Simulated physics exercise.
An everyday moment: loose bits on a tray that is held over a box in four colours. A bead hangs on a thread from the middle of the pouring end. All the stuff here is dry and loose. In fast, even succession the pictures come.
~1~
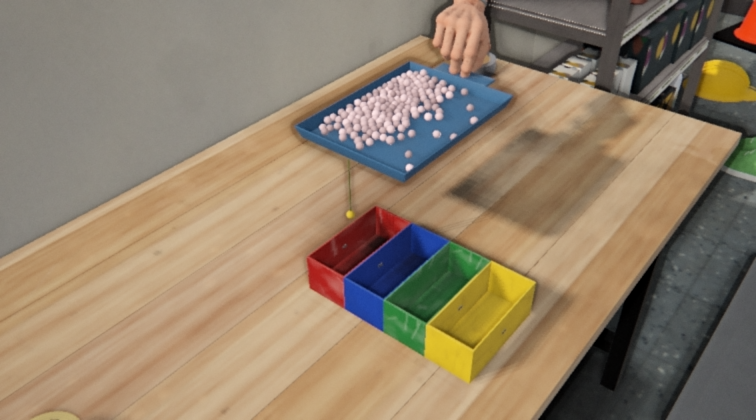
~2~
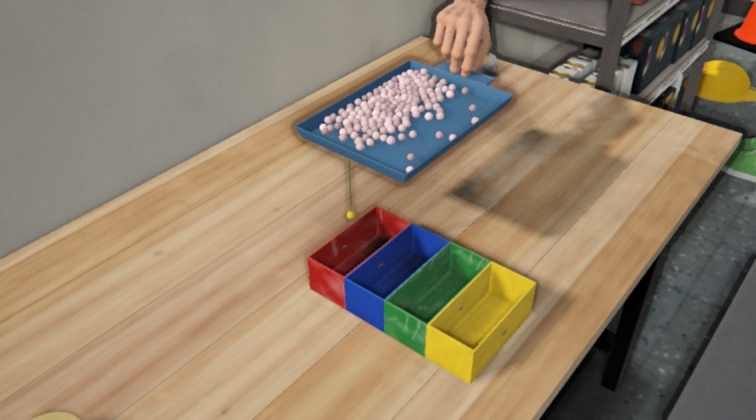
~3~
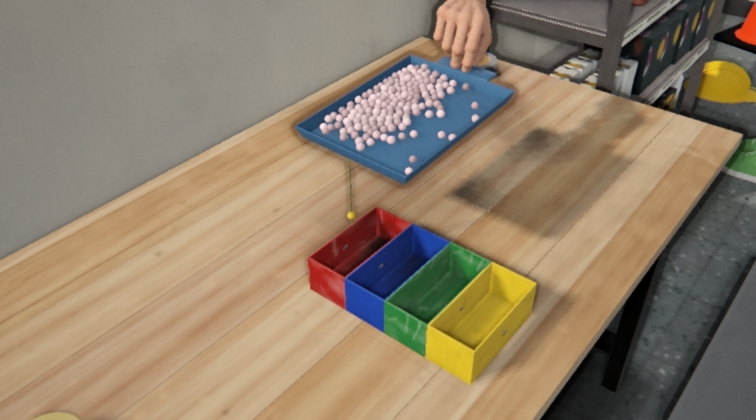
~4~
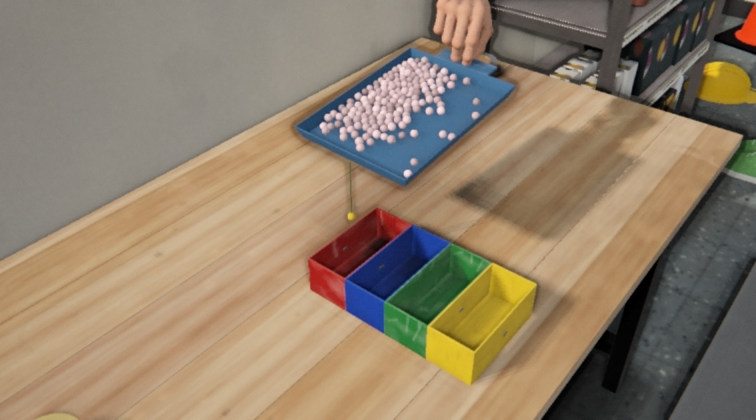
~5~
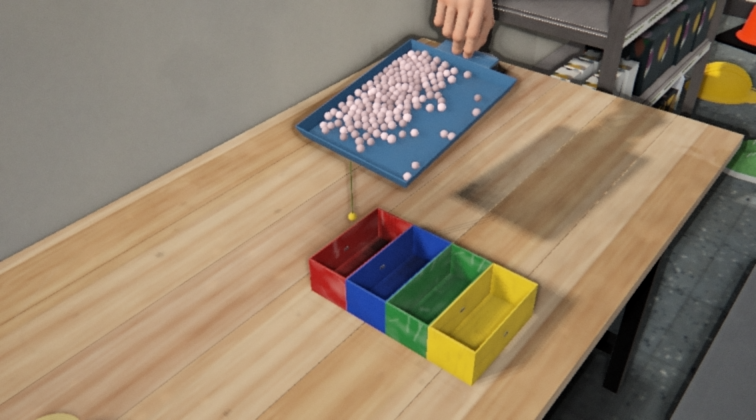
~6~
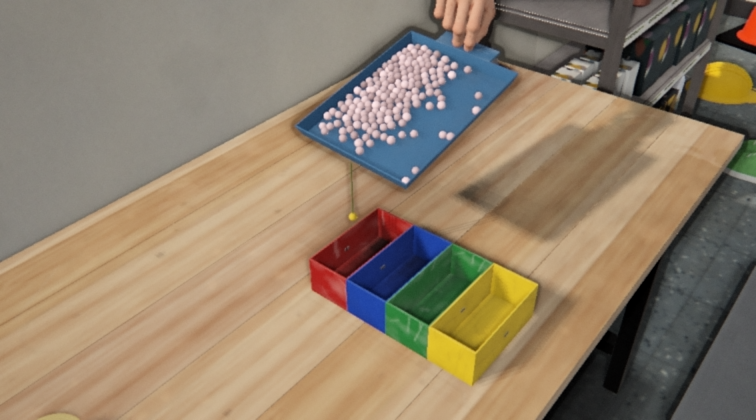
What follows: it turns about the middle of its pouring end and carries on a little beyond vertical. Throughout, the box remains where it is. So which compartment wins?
The blue one wins.
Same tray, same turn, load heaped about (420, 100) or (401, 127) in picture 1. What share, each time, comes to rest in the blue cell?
Estimate: 60 % first, 60 % second.
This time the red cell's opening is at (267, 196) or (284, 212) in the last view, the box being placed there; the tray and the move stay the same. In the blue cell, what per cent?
In order: 0 percent and 0 percent.
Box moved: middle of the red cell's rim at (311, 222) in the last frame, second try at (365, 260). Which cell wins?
In order: The cell in green, the red one.
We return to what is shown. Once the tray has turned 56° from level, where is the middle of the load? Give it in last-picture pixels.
I'd put the middle of the pieces at roughly (381, 170).
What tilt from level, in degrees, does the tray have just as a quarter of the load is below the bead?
Tilt: Around 60 degrees.
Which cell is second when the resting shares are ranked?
I'd say the red cell.
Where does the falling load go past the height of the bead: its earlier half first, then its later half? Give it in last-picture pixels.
Early-half point (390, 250); late-half point (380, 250).
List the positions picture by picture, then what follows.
Corners of the pouring end at (301, 126) and (404, 170), level; middle of the load at (395, 104), sugar pearls; bead on its thread at (351, 215); red cell at (326, 280); blue cell at (364, 301); green cell at (405, 325); yellow cell at (449, 351), in the first picture.
Corners of the pouring end at (302, 126) and (404, 171), level; middle of the load at (396, 104), in the second picture.
Corners of the pouring end at (302, 126) and (404, 173), tipped barely, lowest at the right corner; middle of the load at (396, 101), in the third picture.
Corners of the pouring end at (302, 126) and (404, 175), tipped a little, lowest at the right corner; middle of the load at (396, 98), a stray few on the move, in the fourth picture.
Corners of the pouring end at (302, 125) and (405, 177), tipped a little, lowest at the right corner; middle of the load at (397, 94), a stray few on the move, in the fifth picture.
Corners of the pouring end at (302, 125) and (405, 179), tipped a little, lowest at the right corner; middle of the load at (396, 92), about half on the move; red cell at (329, 282); blue cell at (366, 304); green cell at (407, 327); yellow cell at (451, 353), in the sixth picture.
Soon, tray tipped steeply; about two thirds on the tray; a small part in the blue cell; a small part in the red cell; a stray few in the green cell; a small part falling or outside the box.
A while on, tray tipped right over; a stray few on the tray; about half in the blue cell; about a third in the red cell; a stray few in the green cell; a stray few in the yellow cell; a small part falling or outside the box.
Towards the end, tray tipped past a quarter turn; about two thirds in the blue cell; about a third in the red cell; a stray few in the green cell; a stray few in the yellow cell; a small part falling or outside the box.
Finally, tray tipped past a quarter turn; about two thirds in the blue cell; about a third in the red cell; a stray few in the green cell; a stray few in the yellow cell; a small part outside the box.
